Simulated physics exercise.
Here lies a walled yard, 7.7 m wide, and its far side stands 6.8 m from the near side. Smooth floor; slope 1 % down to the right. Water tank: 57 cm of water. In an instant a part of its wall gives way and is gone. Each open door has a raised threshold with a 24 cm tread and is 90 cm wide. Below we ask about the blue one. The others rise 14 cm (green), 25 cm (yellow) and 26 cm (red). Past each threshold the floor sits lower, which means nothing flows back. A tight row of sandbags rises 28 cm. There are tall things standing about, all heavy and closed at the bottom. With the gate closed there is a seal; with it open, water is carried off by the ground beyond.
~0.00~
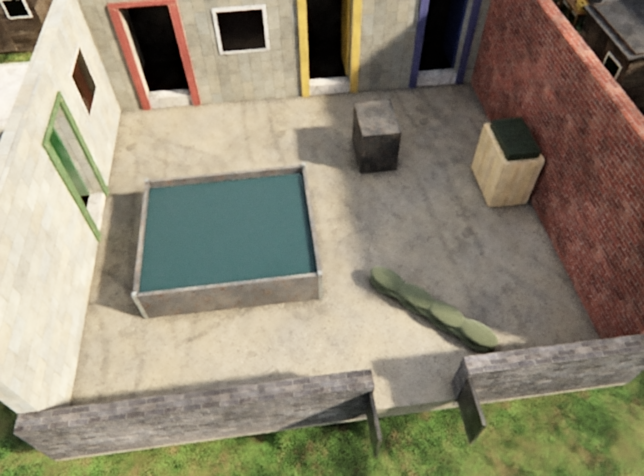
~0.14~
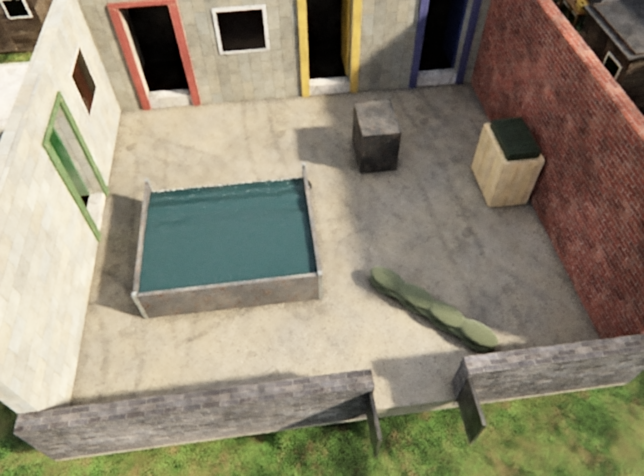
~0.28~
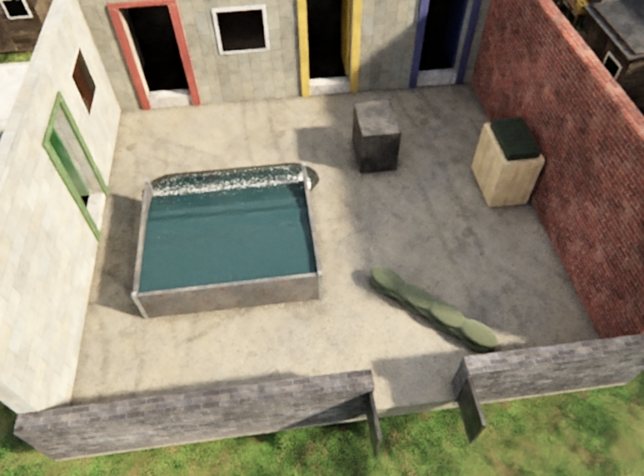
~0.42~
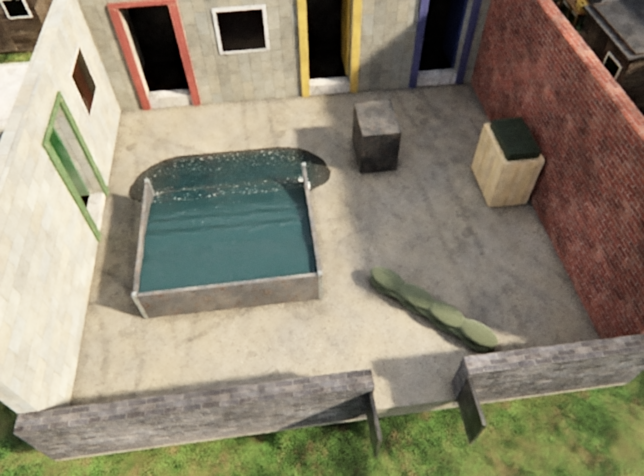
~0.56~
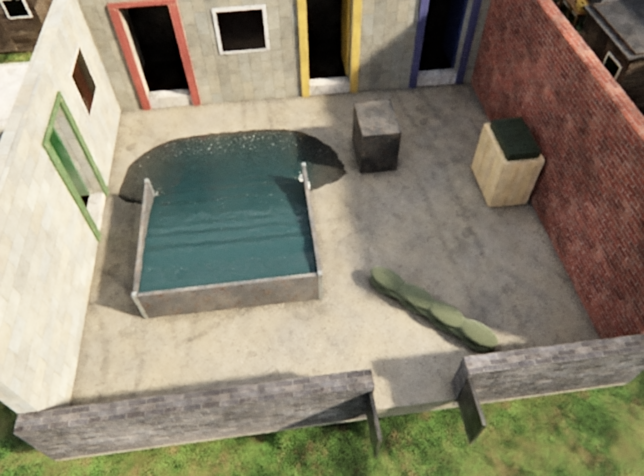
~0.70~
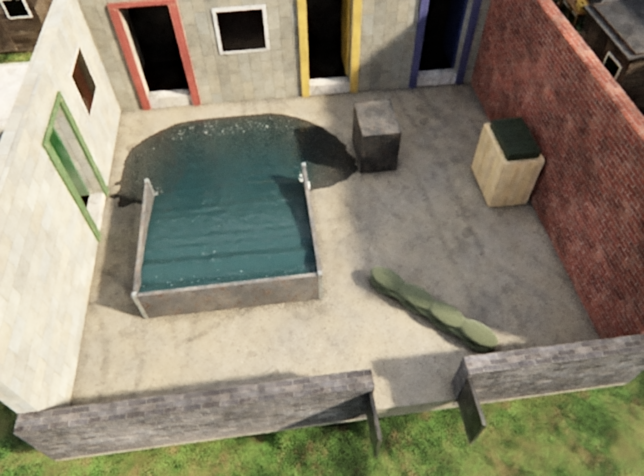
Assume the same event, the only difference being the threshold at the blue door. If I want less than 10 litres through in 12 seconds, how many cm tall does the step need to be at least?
You would need about 19 cm.
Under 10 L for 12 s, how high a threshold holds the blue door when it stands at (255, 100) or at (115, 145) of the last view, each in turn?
33 and 23 cm.
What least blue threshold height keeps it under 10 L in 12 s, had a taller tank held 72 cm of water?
Around 24 cm high.
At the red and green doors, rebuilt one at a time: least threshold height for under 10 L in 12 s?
Roughly 29 cm for the red door and roughly 7.5 cm for the green door.
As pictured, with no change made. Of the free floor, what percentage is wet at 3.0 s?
I'd say near 35 percent.
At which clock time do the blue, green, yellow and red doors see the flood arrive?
Blue 2.4 s, green 3.0 s, yellow 1.2 s, red 0.9 s.
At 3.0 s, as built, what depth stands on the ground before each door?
In cm: Blue 8, green 1, yellow 22, red 33.
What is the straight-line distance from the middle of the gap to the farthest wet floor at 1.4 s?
Close to 3.6 metres, I'd say.
After 1.4 s water covers 30 % of the floor, deepest (38 cm) near (232, 106); it has not reached the blue door.
After 3.0 s water covers 35 % of the floor, deepest (34 cm) near (129, 114); 8 cm at the blue door, 0 litres in over its 24 cm threshold.
After 12.0 s water covers 95 % of the floor, deepest (18 cm) near (582, 319); 12 cm at the blue door, 0 litres in over its 24 cm threshold.
At the blue door as built, the water arrived by 2.4 s and peaked near 22 cm at 6.0 s.
With a threshold of 16.5 cm, 29 litres would have come in within the 12 s; with 22 cm, 1 litre. So under 10 litres takes about 19 cm.
